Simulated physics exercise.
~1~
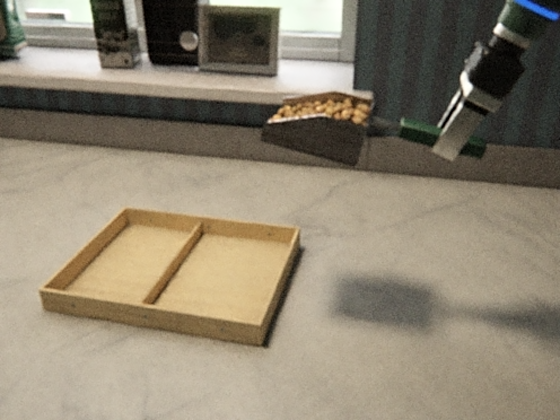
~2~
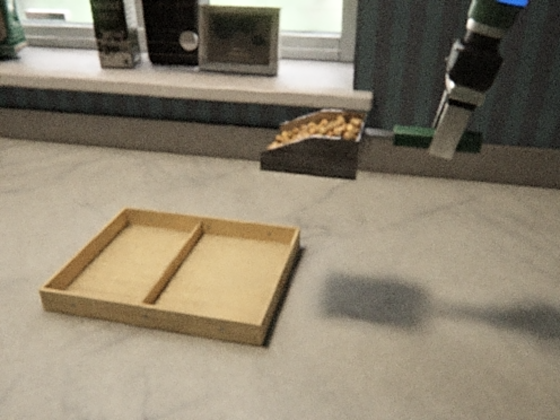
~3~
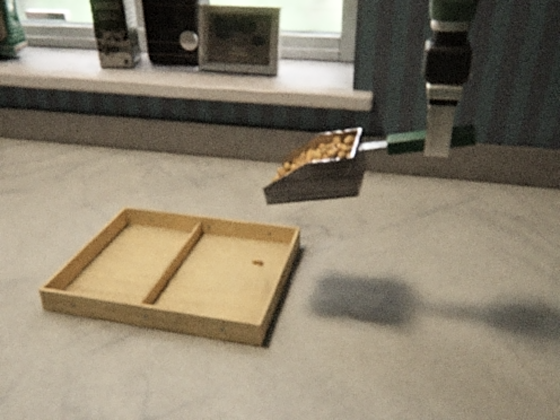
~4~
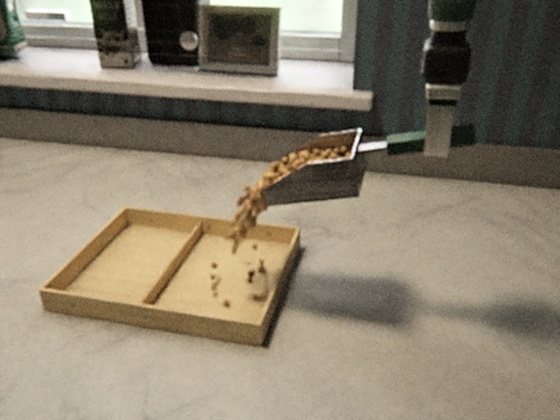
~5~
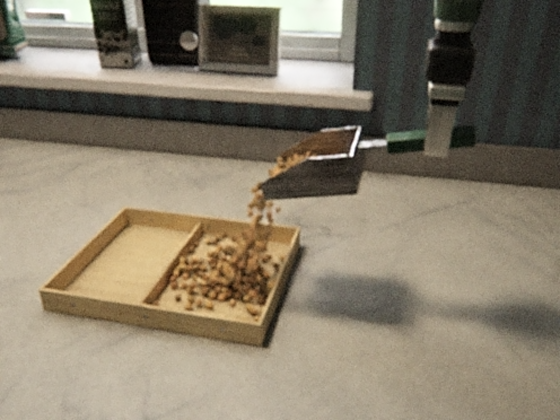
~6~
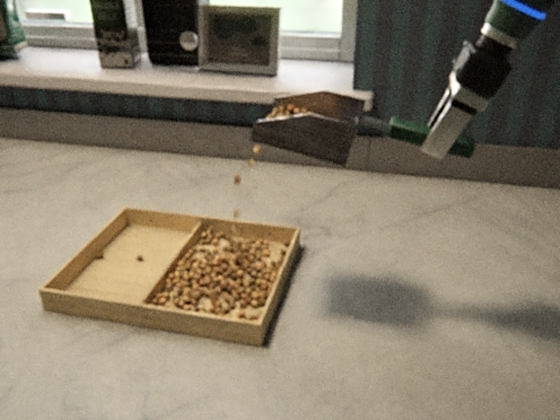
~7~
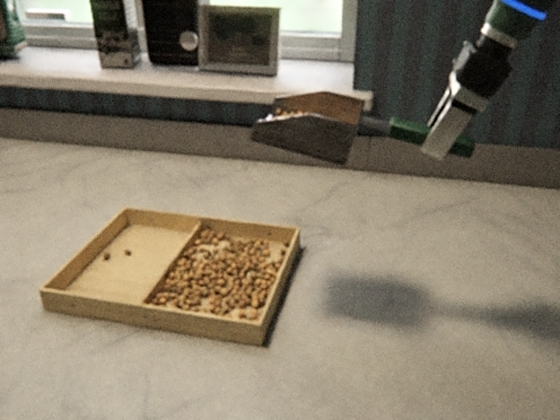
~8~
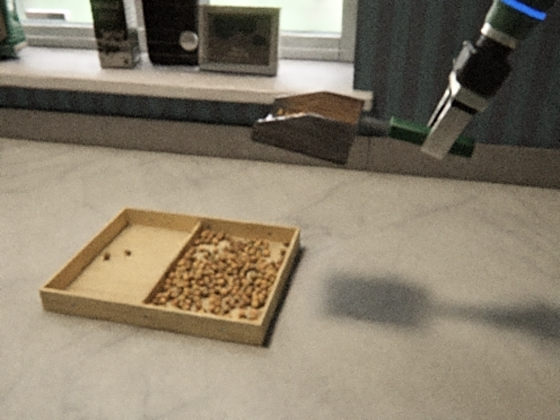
Robot arm tipping a scoop of dried chickpeas into a divided wooden tray, mostly filling the right part, then levelling and holding still.
